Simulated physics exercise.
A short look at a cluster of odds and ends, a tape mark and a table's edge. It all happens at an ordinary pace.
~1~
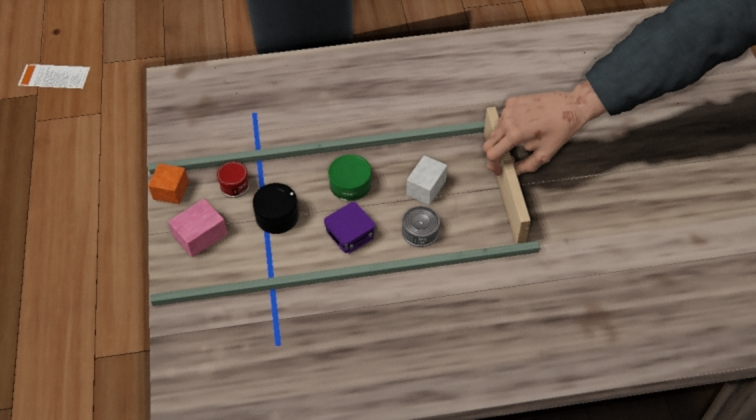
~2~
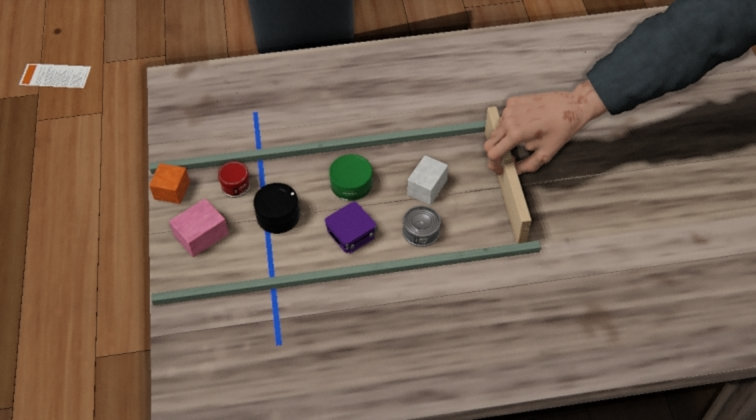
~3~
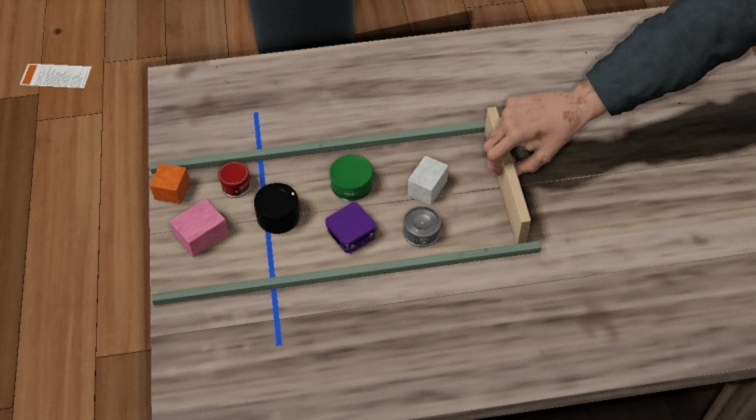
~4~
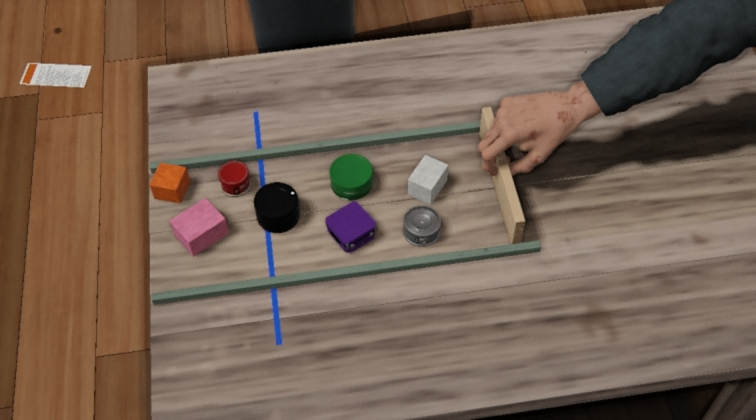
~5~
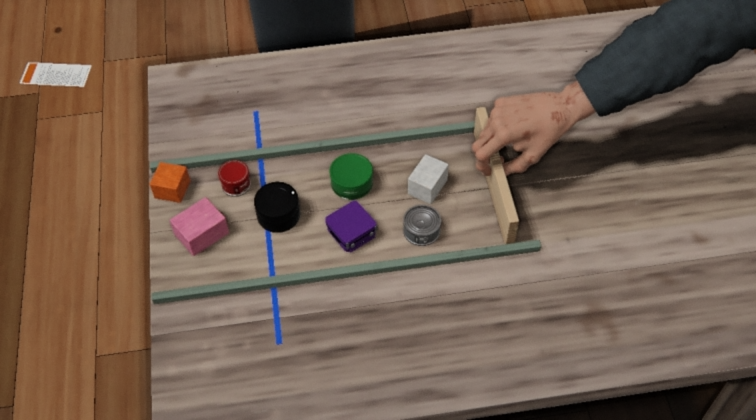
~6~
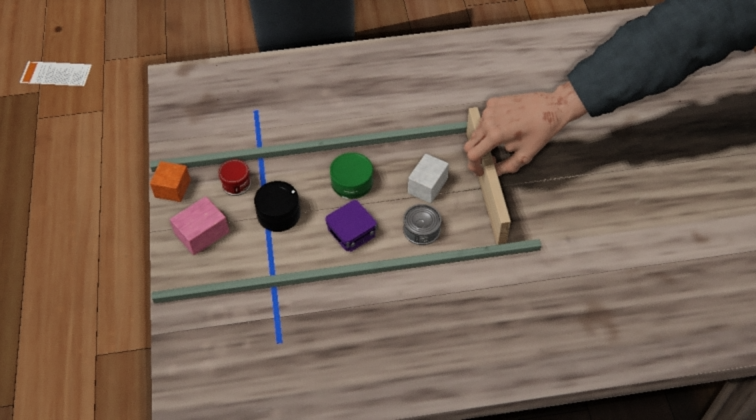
To begin with, a hand holds a wooden board upright at the right of a group of colourful blocks and round objects, which lie between two green strips on a table crossed by blue tape. The hand then slides the board slightly left, while the objects stay still.
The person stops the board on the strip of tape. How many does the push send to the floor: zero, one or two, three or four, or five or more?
Outcome: The number that fall off is zero.
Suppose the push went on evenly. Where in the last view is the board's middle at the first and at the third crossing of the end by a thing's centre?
First at (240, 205), next at (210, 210).
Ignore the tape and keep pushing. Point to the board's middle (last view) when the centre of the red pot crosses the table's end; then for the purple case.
At (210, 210) for the red pot; at (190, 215) for the purple case.
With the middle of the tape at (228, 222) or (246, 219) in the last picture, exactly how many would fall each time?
Try by try, 2 and 0.
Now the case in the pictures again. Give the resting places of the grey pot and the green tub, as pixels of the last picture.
The grey pot stops around (252, 262); the green tub around (241, 175).
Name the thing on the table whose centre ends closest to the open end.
It is the orange block.
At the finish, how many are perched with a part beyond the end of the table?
0 of them.
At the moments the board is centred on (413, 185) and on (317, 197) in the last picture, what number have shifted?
At the one place 2, at the other 5.
A little later, none off yet; orange block at rest near (171, 182); pink block at rest near (200, 226); red pot at rest near (235, 178).
When it is over, the number that fall off is zero.
